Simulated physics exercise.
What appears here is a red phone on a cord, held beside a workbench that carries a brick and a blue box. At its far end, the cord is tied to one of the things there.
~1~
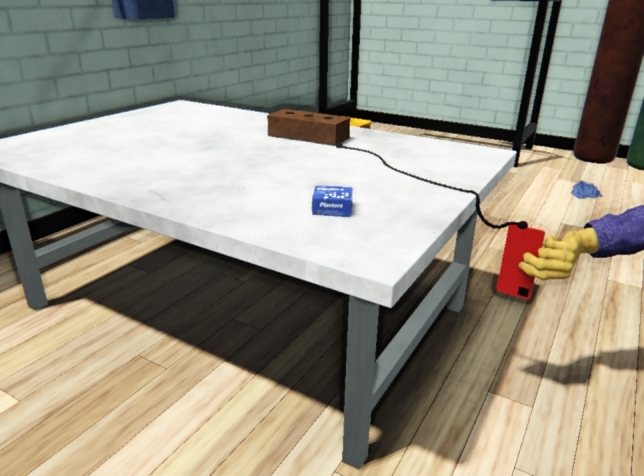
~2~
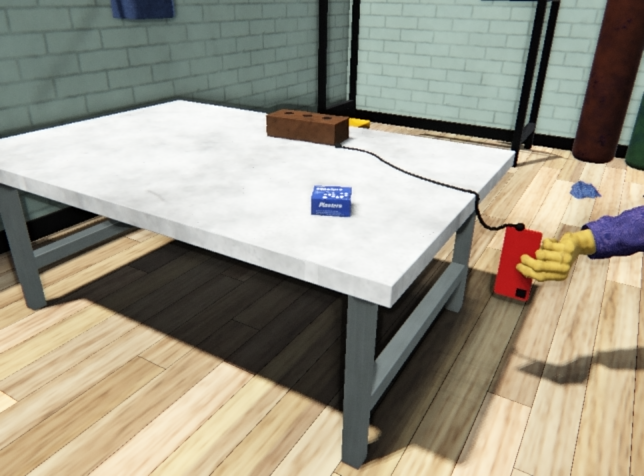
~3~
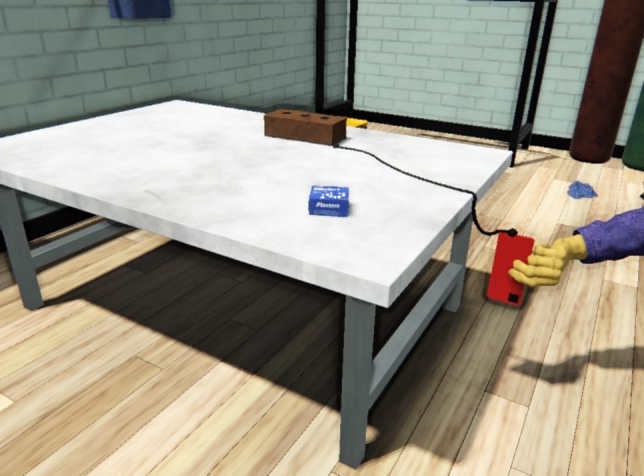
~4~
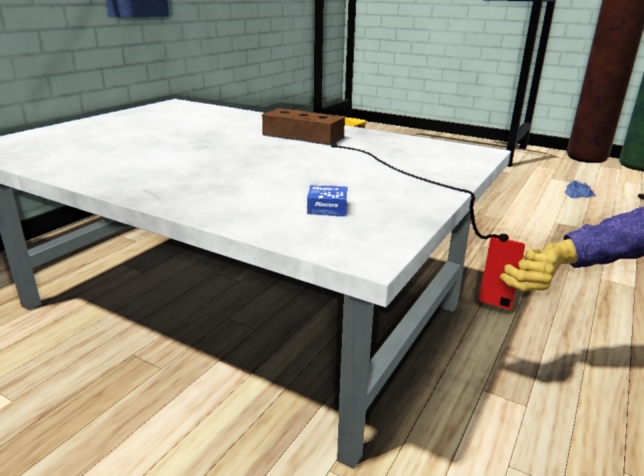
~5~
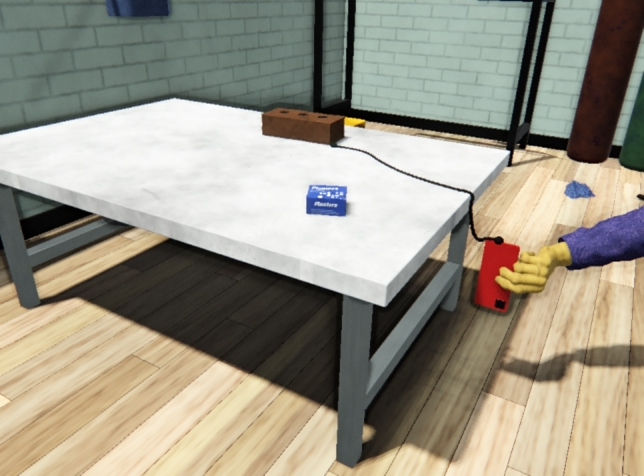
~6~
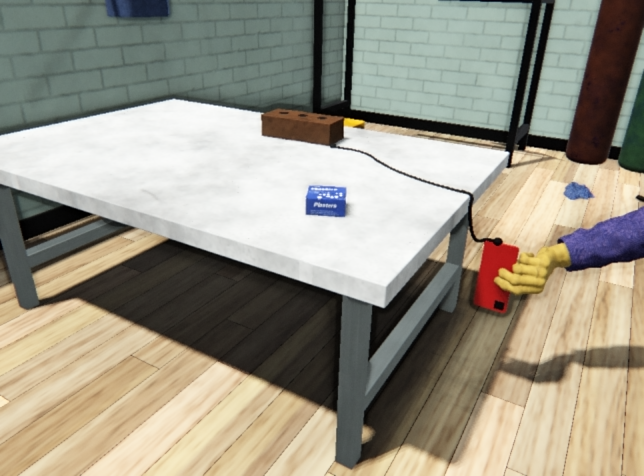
To begin with, a gloved yellow hand in a purple sleeve holds a red phone beside a white-topped workbench, its dark cord running over the edge to a brick near a blue box. The hand then shifts the phone slightly left and down, while the brick and box barely change position.
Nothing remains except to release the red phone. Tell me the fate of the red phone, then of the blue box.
The red phone stays suspended; the blue box stays put.
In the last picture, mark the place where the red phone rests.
About (444, 272).
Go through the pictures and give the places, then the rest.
In the first frame, red phone (520, 262); brick (309, 116); blue box (333, 192).
In the second frame, red phone (517, 264).
In the third frame, red phone (510, 269).
In the fourth frame, red phone (501, 273); cord through (375, 158) (411, 176).
In the fifth frame, red phone (497, 276); cord through (375, 157) (411, 176).
In the sixth frame, red phone (496, 277); brick (303, 115); blue box (327, 192); cord tied to the brick, with little slack.
Then, 0.94 s after the last picture, phone below the edge near (495, 290); brick unmoved; box unmoved.
At rest, phone below the edge near (444, 272); brick unmoved; box unmoved. The red phone swings from the edge and the blue box stays on top.
